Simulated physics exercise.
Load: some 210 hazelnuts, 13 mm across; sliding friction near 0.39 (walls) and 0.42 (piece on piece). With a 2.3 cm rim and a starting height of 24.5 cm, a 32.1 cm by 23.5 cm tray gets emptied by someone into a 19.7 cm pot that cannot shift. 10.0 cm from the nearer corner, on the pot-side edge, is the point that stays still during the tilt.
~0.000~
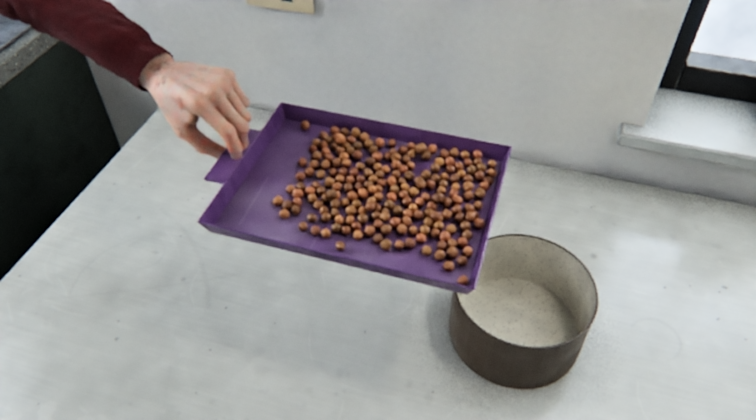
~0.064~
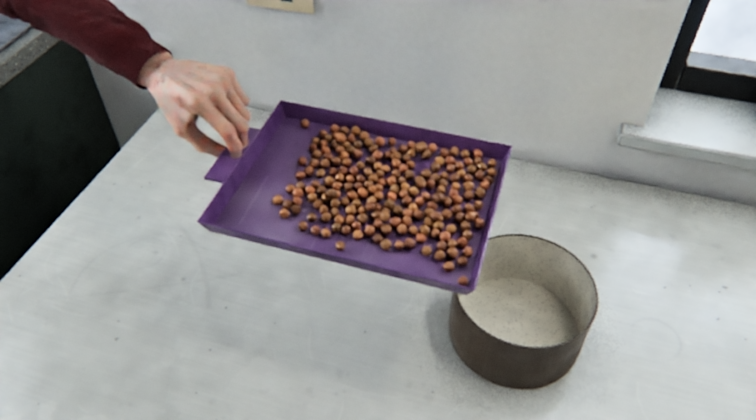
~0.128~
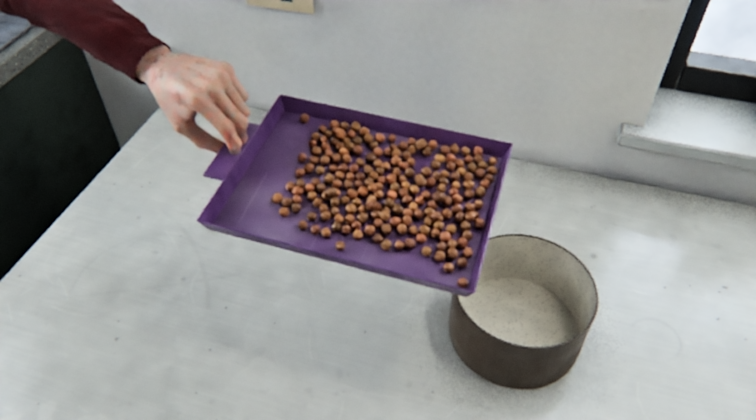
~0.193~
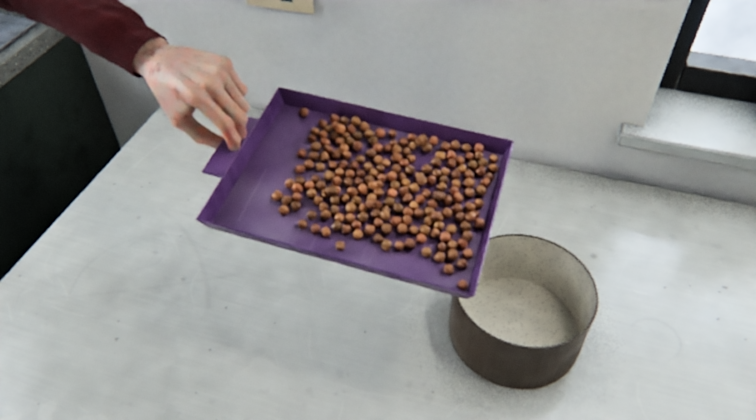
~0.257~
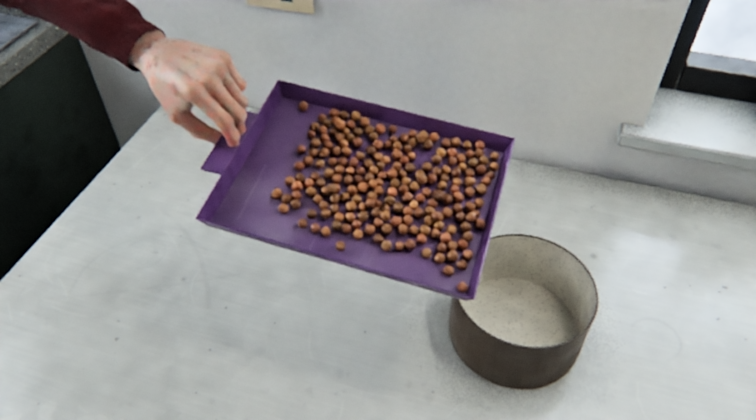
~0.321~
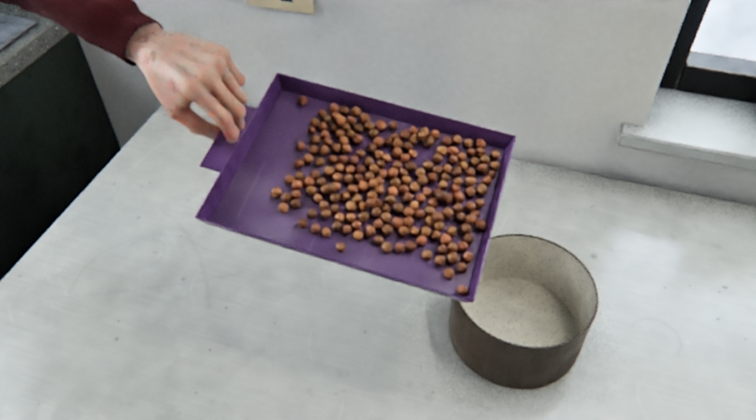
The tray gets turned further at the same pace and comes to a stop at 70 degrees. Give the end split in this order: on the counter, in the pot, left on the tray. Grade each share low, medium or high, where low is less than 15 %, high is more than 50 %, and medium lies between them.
Shares - counter: High, pot: Low, tray: Low.
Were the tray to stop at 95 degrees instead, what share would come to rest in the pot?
That would be around 0 percent.
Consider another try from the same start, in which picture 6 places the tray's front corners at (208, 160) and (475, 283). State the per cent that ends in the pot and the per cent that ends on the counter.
In the pot: 60 per cent; on the counter: 20 per cent.
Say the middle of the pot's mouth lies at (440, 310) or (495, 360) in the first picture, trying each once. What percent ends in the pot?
Near 65 and 65 percent, one try each.
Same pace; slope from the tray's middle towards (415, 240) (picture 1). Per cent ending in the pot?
My guess is roughly 10 percent.
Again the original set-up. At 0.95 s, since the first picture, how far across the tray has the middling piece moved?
Roughly 6 cm.
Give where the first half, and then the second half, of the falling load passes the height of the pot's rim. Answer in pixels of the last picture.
I'd mark about (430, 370) for the first half and about (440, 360) for the second.
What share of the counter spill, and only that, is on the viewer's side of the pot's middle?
About 100 per cent.
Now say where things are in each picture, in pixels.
Tray tilt 0 degrees, front corners at (207, 219) and (469, 282); middle of the pieces at (394, 190); pot at (525, 287), in the first picture.
Tray tilt 1 degrees, front corners at (206, 218) and (469, 282); middle of the pieces at (394, 189), in the second picture.
Tray tilt 3 degrees, front corners at (206, 217) and (469, 285); middle of the pieces at (394, 188), in the third picture.
Tray tilt 6 degrees, front corners at (205, 216) and (469, 288), lowest corner right front; middle of the pieces at (395, 185), in the fourth picture.
Tray tilt 9 degrees, front corners at (205, 215) and (468, 291), lowest corner right front; middle of the pieces at (395, 184), in the fifth picture.
Tray tilt 11 degrees, front corners at (204, 214) and (468, 293), lowest corner right front; middle of the pieces at (395, 183); pot at (525, 287). Its pace works out near 45 degrees a second, in the sixth picture.
After 0.95 s, tilt 39 degrees; the tray holds 100 %, the pot 0 %.
After 1.36 s, tilt 57 degrees; the tray holds 100 %, the pot 0 %.
Then, at 1.86 s, tilt 70 degrees; the tray holds 50 %, the pot 0 %.
By 4.0 s all is still; counter 95 %, pot 0 %, tray 5 %.
